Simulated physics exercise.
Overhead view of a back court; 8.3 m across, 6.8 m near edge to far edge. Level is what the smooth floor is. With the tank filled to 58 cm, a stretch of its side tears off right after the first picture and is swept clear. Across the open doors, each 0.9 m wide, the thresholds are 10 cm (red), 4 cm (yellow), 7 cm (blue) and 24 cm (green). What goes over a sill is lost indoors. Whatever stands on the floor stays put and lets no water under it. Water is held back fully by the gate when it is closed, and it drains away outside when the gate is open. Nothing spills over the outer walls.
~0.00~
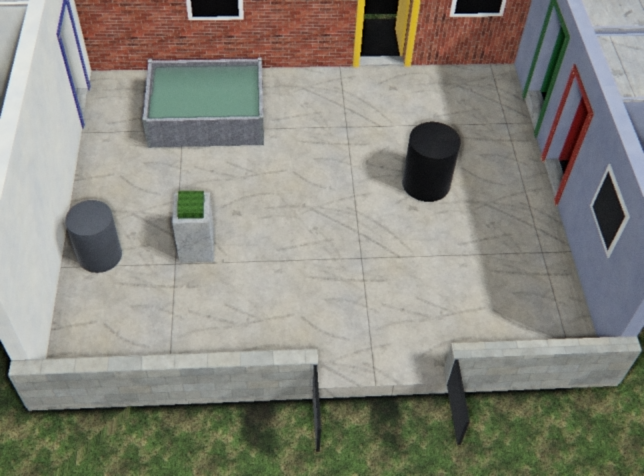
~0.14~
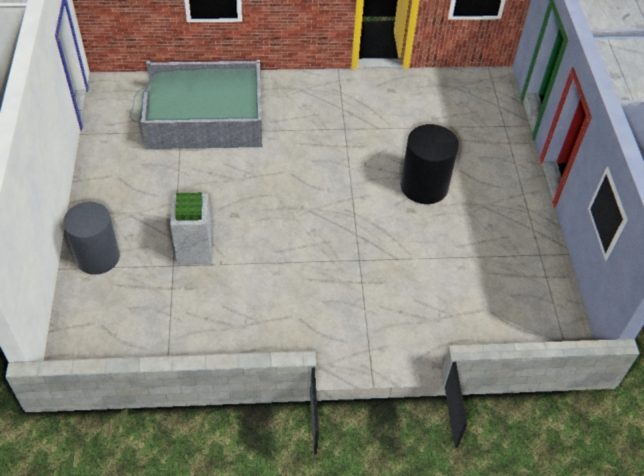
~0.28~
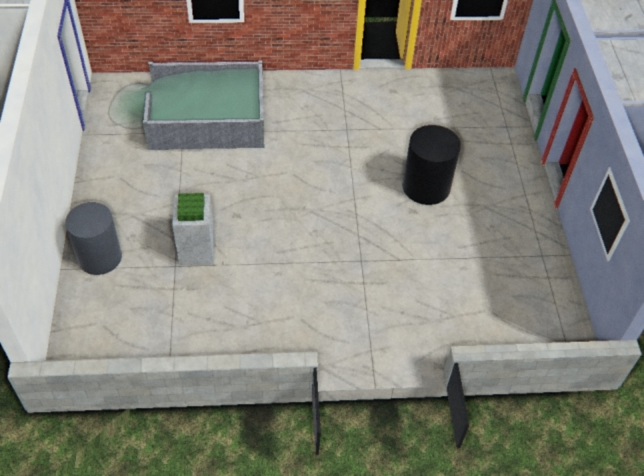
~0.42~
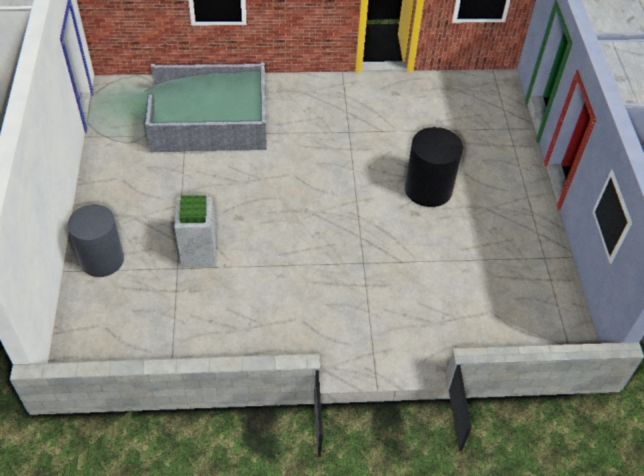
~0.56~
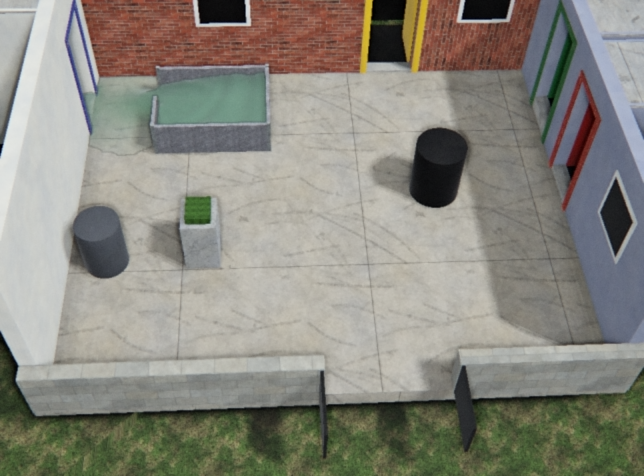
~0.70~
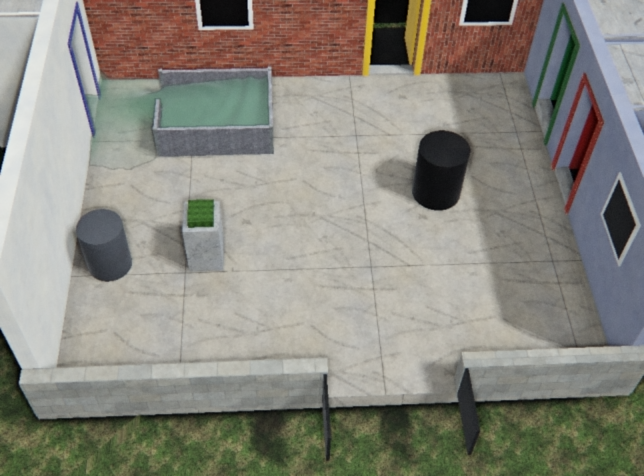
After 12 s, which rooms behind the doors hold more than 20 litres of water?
One by one: Red door: Limit not crossed; yellow door: Limit not crossed; blue door: Limit crossed; green door: Limit not crossed.
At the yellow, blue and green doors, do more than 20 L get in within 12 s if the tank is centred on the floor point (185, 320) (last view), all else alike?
For the yellow door, the amount is acceptable; for the blue door, the amount is acceptable; for the green door, the amount is acceptable.
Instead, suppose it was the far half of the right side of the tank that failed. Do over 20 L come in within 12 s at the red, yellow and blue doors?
Door red stays within, door yellow goes beyond, door blue stays within.
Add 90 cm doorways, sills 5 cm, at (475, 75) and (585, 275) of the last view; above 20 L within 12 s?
Well, the first one ends up on the low side, the second one on the low side.
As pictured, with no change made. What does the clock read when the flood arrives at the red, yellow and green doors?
Arrival: Red 9.5 s, yellow 4.0 s, green 7.0 s.
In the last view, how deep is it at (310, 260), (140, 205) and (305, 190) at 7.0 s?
Spot one 0 cm, spot two 2 cm, spot three 0 cm.
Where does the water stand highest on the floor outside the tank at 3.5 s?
Spot: Approx. (97, 115).
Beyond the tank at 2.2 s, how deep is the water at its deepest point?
Depth max: Approx. 32 cm.
After 1.4 s water covers 5 % of the floor and is deepest (36 cm) near (100, 96); red door not reached, yellow door not reached, blue door 21 cm at the sill, 119 L in, green door not reached.
After 2.2 s water covers 10 % of the floor and is deepest (32 cm) near (102, 83); red door not reached, yellow door not reached, blue door 28 cm at the sill, 262 L in, green door not reached.
After 3.5 s water covers 15 % of the floor and is deepest (22 cm) near (97, 115); red door not reached, yellow door not reached, blue door 21 cm at the sill, 406 L in, green door not reached.
After 7.0 s water covers 35 % of the floor and is deepest (14 cm) near (97, 115); red door not reached, yellow door 2 cm at the sill, 0 L in, blue door 13 cm at the sill, 566 L in, green door not reached.
After 12.0 s water covers 60 % of the floor and is deepest (8 cm) near (101, 89); red door 2 cm at the sill, 0 L in, yellow door 1 cm at the sill, 0 L in, blue door 7 cm at the sill, 601 L in, green door 2 cm at the sill, 0 L in.
